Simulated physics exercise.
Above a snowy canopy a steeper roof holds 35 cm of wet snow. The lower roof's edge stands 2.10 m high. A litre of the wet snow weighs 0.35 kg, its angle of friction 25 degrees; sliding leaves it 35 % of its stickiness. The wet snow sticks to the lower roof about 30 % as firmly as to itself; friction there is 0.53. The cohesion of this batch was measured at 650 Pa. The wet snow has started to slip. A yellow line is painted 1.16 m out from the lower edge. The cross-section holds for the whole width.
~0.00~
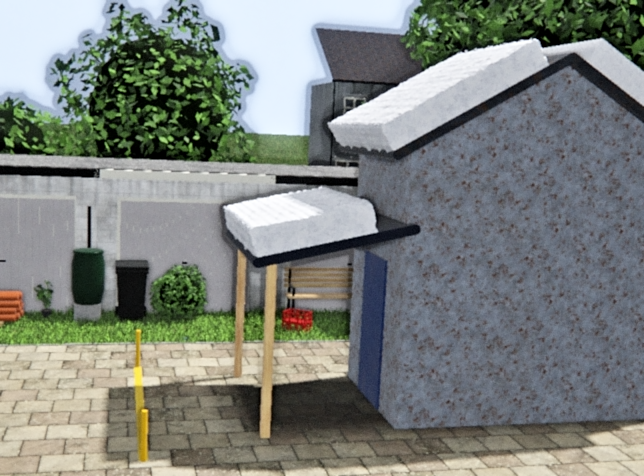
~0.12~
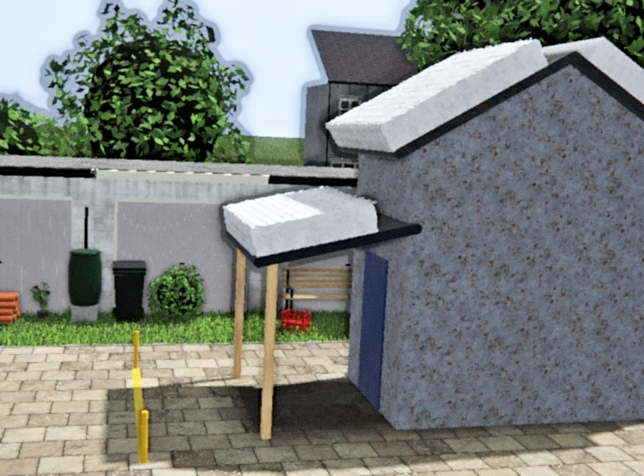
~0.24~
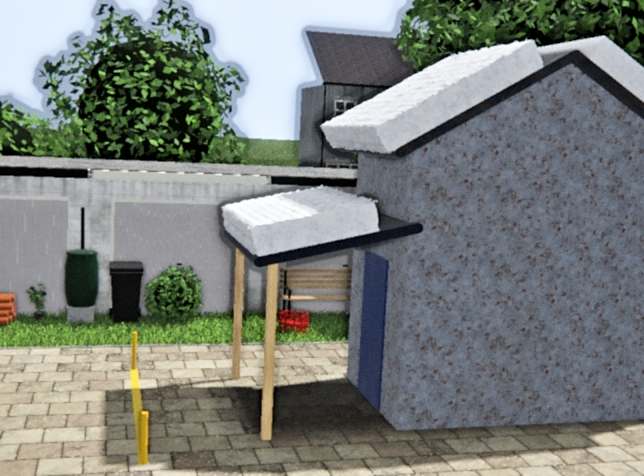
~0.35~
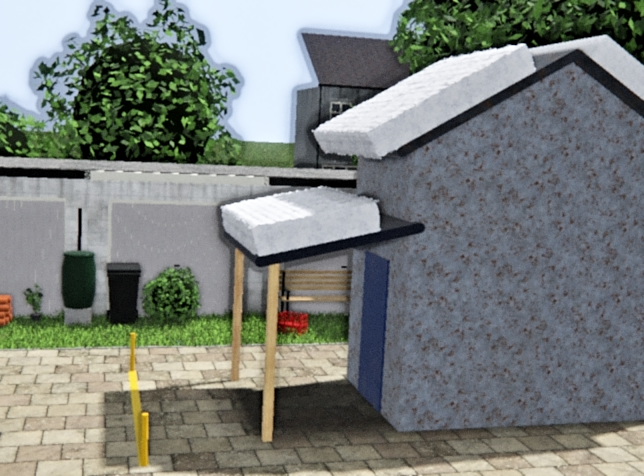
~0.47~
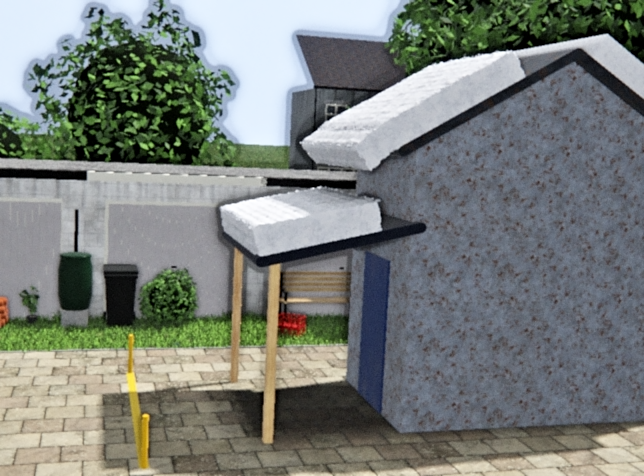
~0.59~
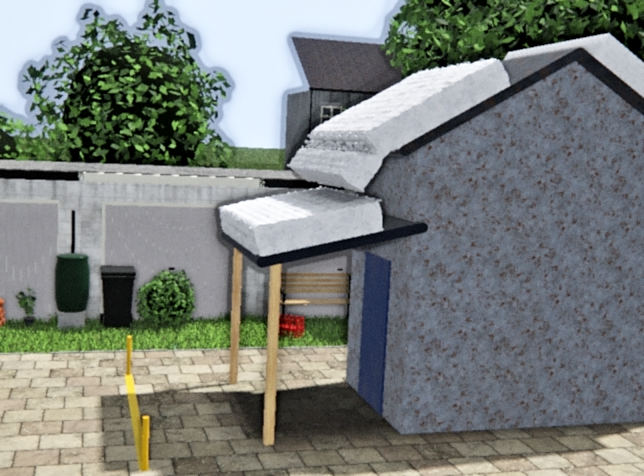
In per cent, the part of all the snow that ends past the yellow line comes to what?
About 34 %.
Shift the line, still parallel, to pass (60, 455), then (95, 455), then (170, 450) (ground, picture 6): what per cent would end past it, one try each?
In that order: 14 %, 20 %, 40 %.
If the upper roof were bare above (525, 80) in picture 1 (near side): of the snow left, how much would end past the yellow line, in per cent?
In that case some 25 per cent.
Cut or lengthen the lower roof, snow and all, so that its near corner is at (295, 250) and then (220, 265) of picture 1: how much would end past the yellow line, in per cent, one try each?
In that order: 45 %, 25 %.
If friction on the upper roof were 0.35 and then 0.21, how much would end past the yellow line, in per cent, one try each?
In that order: 12 %, 25 %.
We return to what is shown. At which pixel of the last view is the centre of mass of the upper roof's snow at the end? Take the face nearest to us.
Around (144, 401).
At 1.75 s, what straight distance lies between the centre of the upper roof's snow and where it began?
Roughly 3.8 m.
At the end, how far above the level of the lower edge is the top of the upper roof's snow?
Roughly 0.7 m.
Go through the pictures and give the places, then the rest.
In the first frame, foremost bit of the wet snow at (392, 131).
In the second frame, foremost bit of the wet snow at (392, 131), its middle shifted 2.6 cm, 1 % of it past the upper edge, in one piece.
In the third frame, foremost bit of the wet snow at (387, 133), its middle shifted 10 cm, 5 % of it past the upper edge, in one piece.
In the fourth frame, foremost bit of the wet snow at (379, 138), its middle shifted 23 cm, 11 % of it past the upper edge, in one piece.
In the fifth frame, foremost bit of the wet snow at (367, 139), its middle shifted 41 cm, 20 % of it past the upper edge, cracking.
In the sixth frame, foremost bit of the wet snow at (351, 166), its middle shifted 65 cm, 31 % of it past the upper edge, cracking.
After 1.12 s, none is below the lower edge and 0 % is past the line.
After 1.75 s, 40 % is below the lower edge and 14 % is past the line.
After 2.37 s, 60 % is below the lower edge and 34 % is past the line.
After 3.00 s, 65 % is below the lower edge and 34 % is past the line.
After 4.10 s, 65 % is below the lower edge and 34 % is past the line.
